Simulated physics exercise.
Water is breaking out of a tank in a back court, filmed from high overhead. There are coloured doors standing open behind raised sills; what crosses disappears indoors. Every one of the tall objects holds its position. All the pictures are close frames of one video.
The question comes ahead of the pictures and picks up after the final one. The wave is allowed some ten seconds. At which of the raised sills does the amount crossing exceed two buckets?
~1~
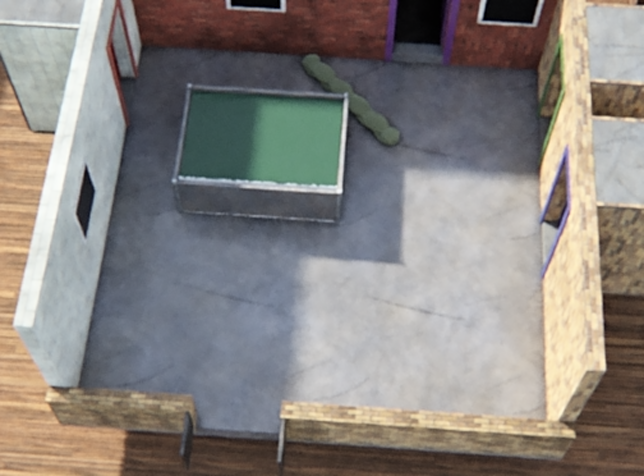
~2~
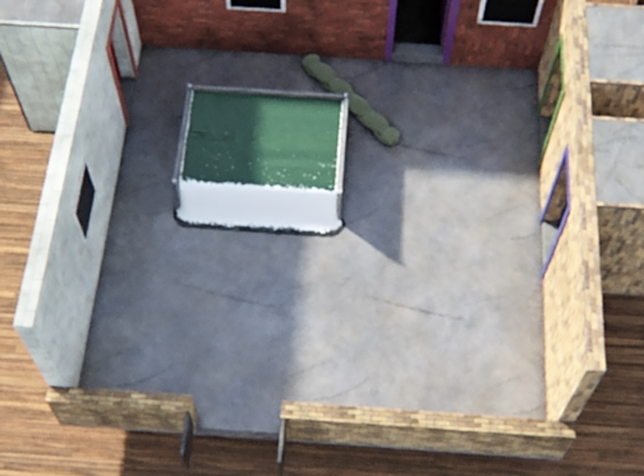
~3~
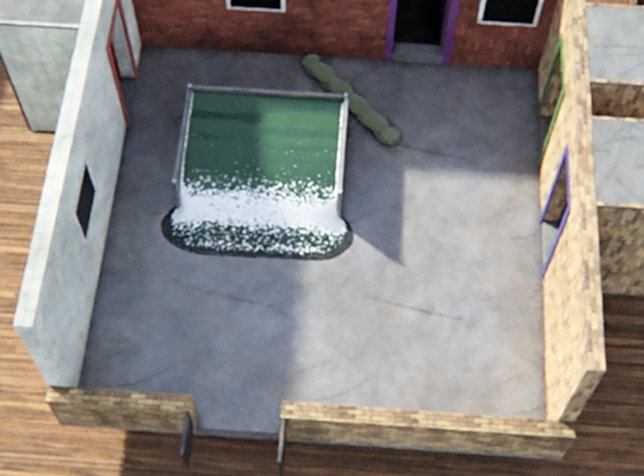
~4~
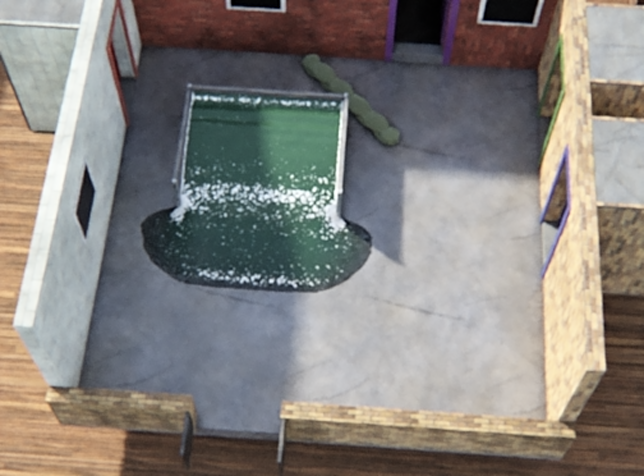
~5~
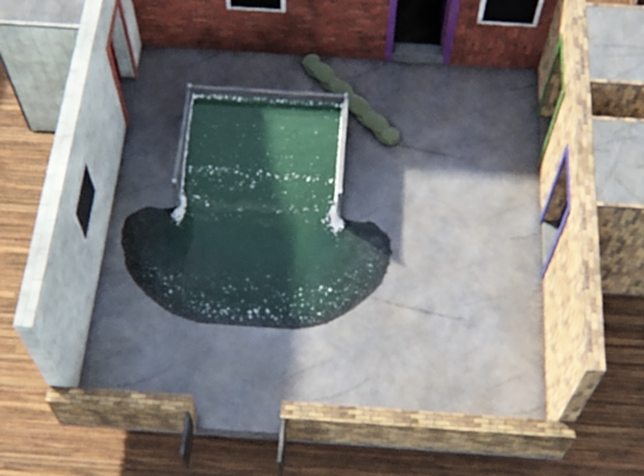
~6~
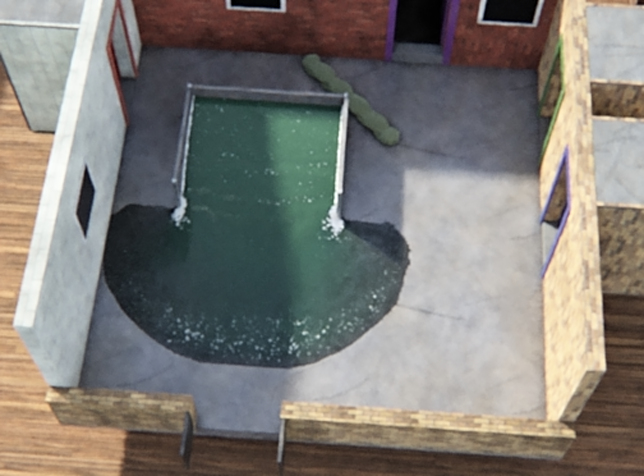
At the end, I expect the blue door to see two buckets at most; I expect the green door to see two buckets at most; I expect the purple door to see two buckets at most; I expect the red door to see two buckets at most.
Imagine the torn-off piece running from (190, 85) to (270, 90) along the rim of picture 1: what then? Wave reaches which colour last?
I'd go with the blue door.
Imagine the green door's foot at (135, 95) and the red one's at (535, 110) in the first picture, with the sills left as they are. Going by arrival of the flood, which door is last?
I'd say the door marked purple is reached last.
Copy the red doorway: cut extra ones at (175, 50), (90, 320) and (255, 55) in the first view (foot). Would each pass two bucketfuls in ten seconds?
Note: Door one overshoots; door two overshoots; door three undershoots.
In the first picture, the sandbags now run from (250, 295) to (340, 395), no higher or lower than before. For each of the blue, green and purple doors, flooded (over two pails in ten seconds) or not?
The blue one does not overflow, the green one does not overflow and the purple one does not overflow.
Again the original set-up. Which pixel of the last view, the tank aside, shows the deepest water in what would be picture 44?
Look close to (544, 436).
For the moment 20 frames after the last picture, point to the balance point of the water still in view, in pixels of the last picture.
Near (280, 311) in the last view.
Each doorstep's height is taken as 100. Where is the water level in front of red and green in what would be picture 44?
The first is near 50 per cent, the second near 50 per cent.
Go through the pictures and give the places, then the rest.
The first frame shows still water in the tank at (263, 140).
In the second frame, the front is at (180, 218), out from the gap at (259, 205).
In the third frame, water pours out at (259, 206) and has run to (167, 230).
In the fourth frame, water pours out at (259, 207) and has run to (150, 245).
In the fifth frame, water pours out at (259, 207) and has run to (374, 283).
In the sixth frame, the front is at (307, 360), out from the gap at (259, 208).
A moment on, water covers 40 % of the floor; the blue door not reached, the green door not reached, the purple door not reached, the red door not reached.
Next, water covers 45 % of the floor; the blue door not reached, the green door not reached, the purple door not reached, the red door not reached.
Then, water covers 50 % of the floor; the blue door not reached, the green door not reached, the purple door not reached, the red door not reached.
Later, water covers 80 % of the floor; the blue door wet at the sill, nothing in, the green door wet at the sill, nothing in, the purple door not reached, the red door wet at the sill, nothing in.
In the end, water covers 95 % of the floor; the blue door wet at the sill, nothing in, the green door wet at the sill, nothing in, the purple door wet at the sill, nothing in, the red door under two buckets in.
